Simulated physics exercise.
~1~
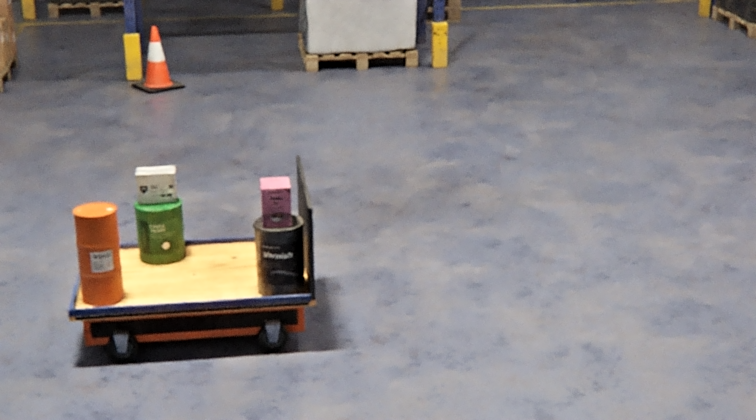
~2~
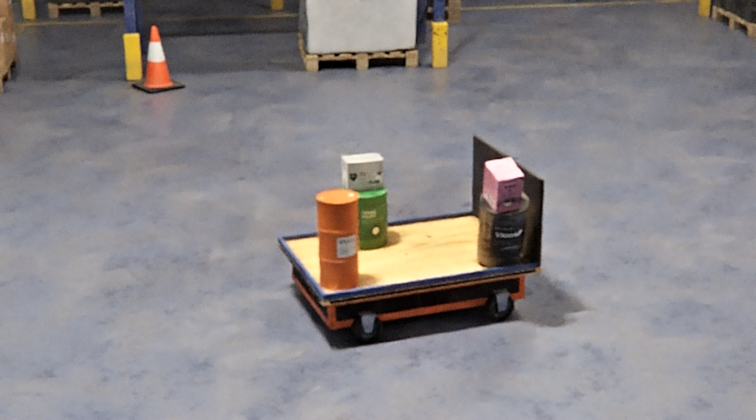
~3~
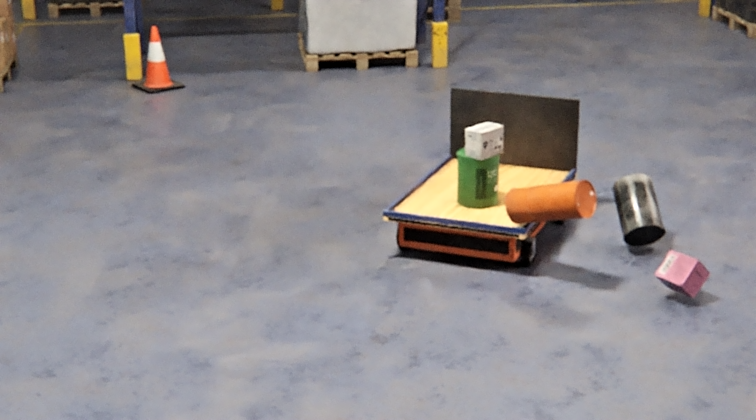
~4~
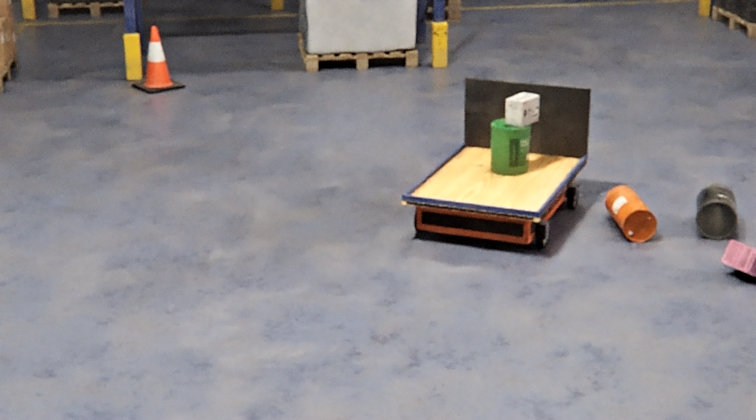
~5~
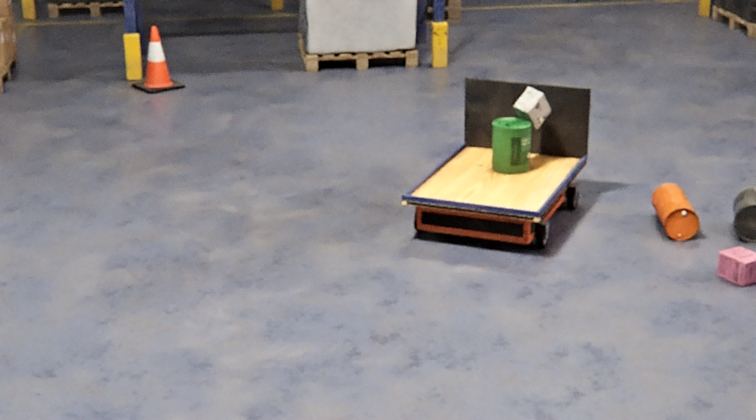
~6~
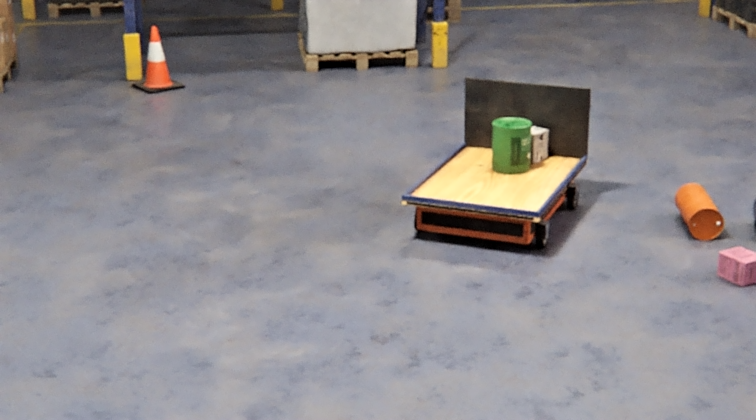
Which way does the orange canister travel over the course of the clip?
The orange canister moves to the right, first riding on the cart and then tumbling off and rolling along the floor.
